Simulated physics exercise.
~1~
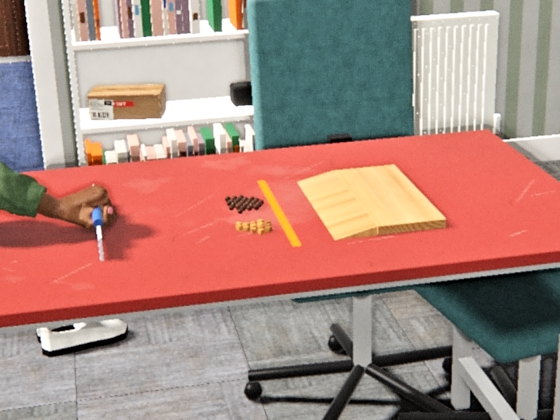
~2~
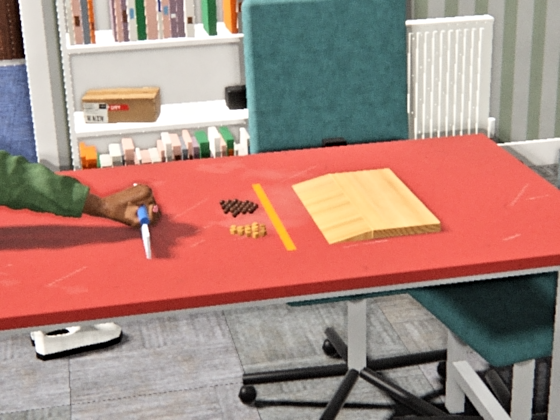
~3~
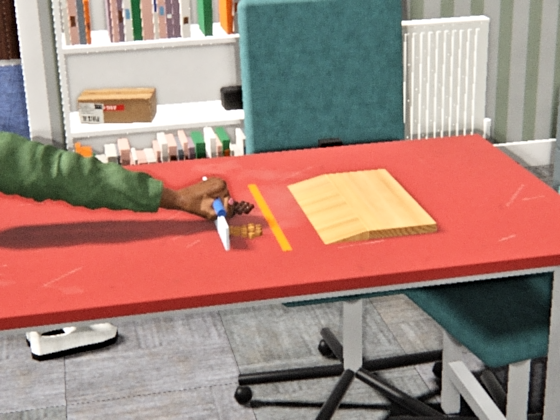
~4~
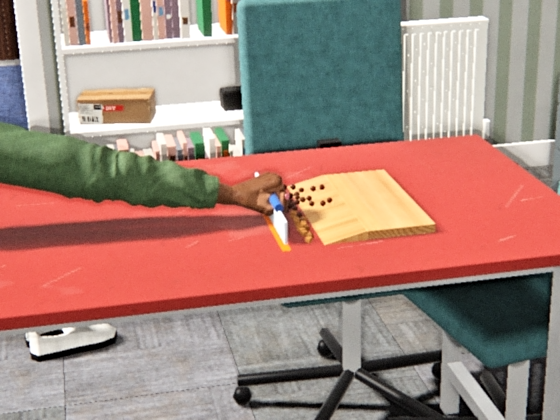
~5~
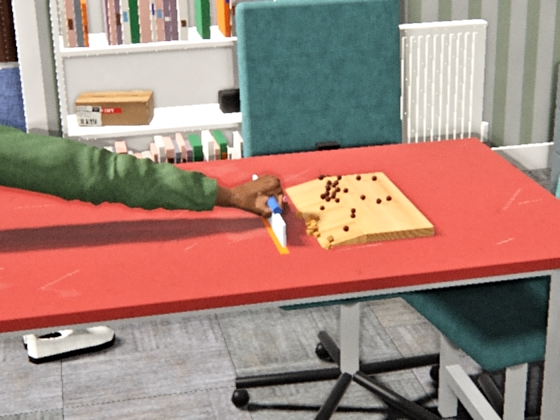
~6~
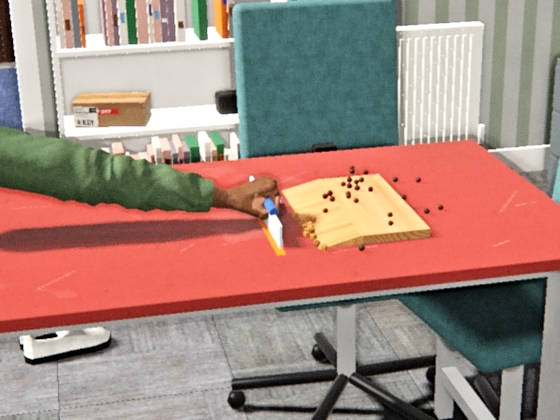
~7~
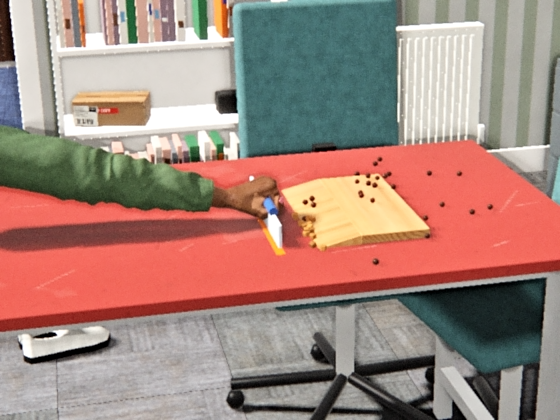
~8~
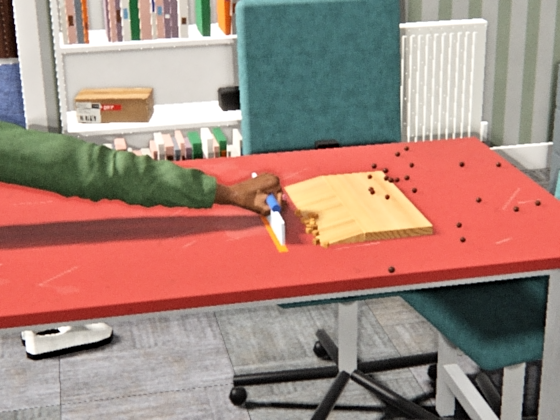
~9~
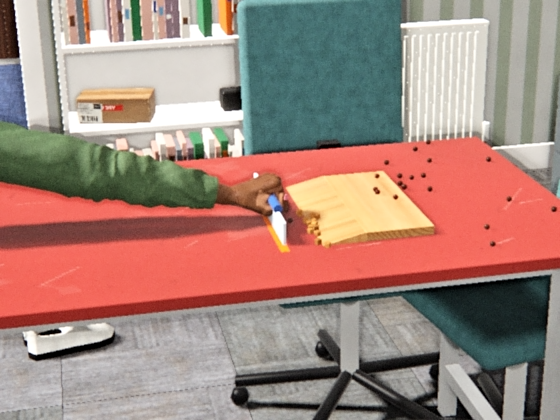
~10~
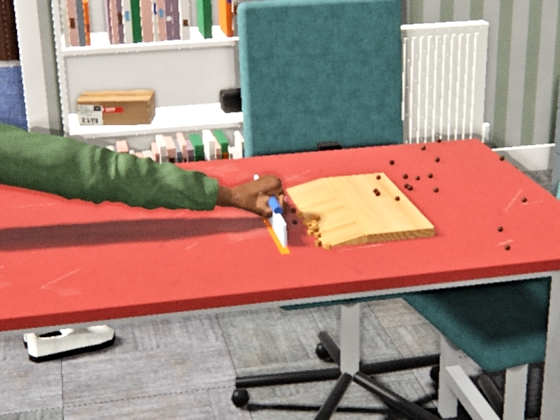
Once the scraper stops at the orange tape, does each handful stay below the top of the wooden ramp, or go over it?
The nearer yellowish handful stays below the top, around the foot of the ramp. Most of the farther handful of dark balls goes over the top.
The clip shows a hand sliding a scraper rightward across a red table into two small heaps, stopping at orange tape. Dark balls scatter up a wooden ramp, most passing over the top, while the nearer yellowish pieces remain around the ramp's lower edge.
